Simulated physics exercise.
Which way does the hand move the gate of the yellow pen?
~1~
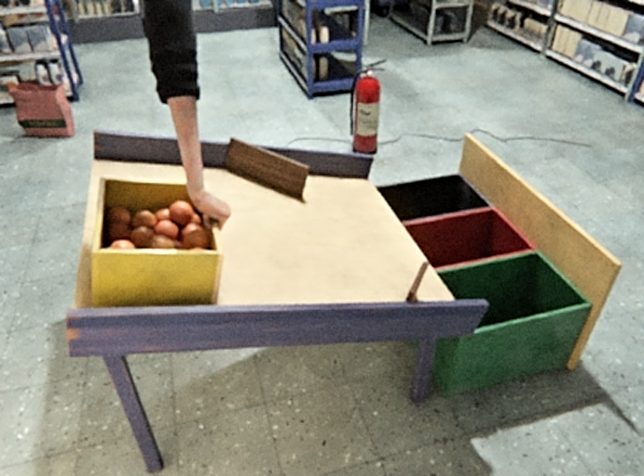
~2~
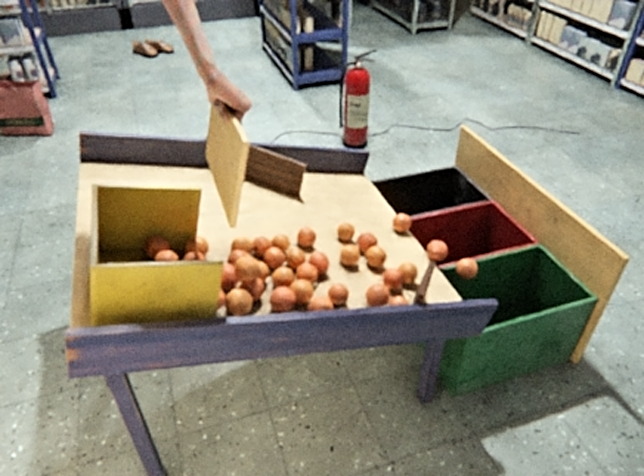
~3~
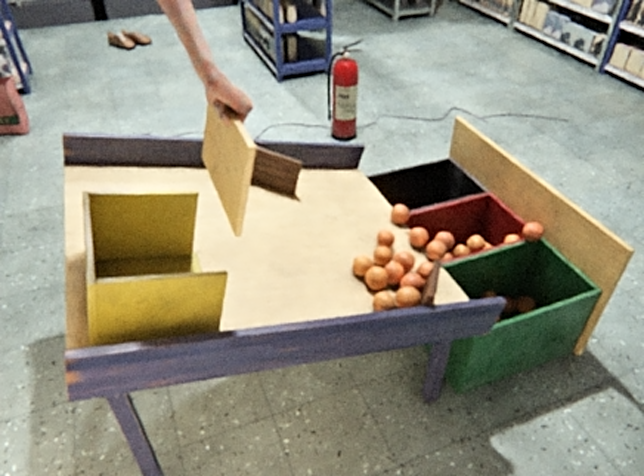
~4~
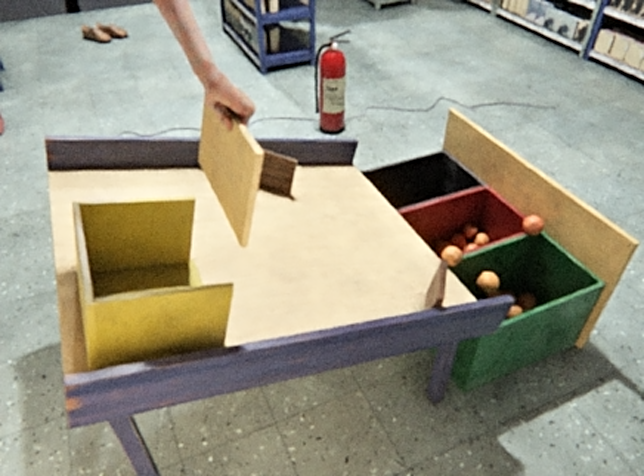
The hand moves the gate up, clear of the oranges, and keeps holding it there.
On a sloping table, a hand lifts a gate and oranges roll into red and green bins.
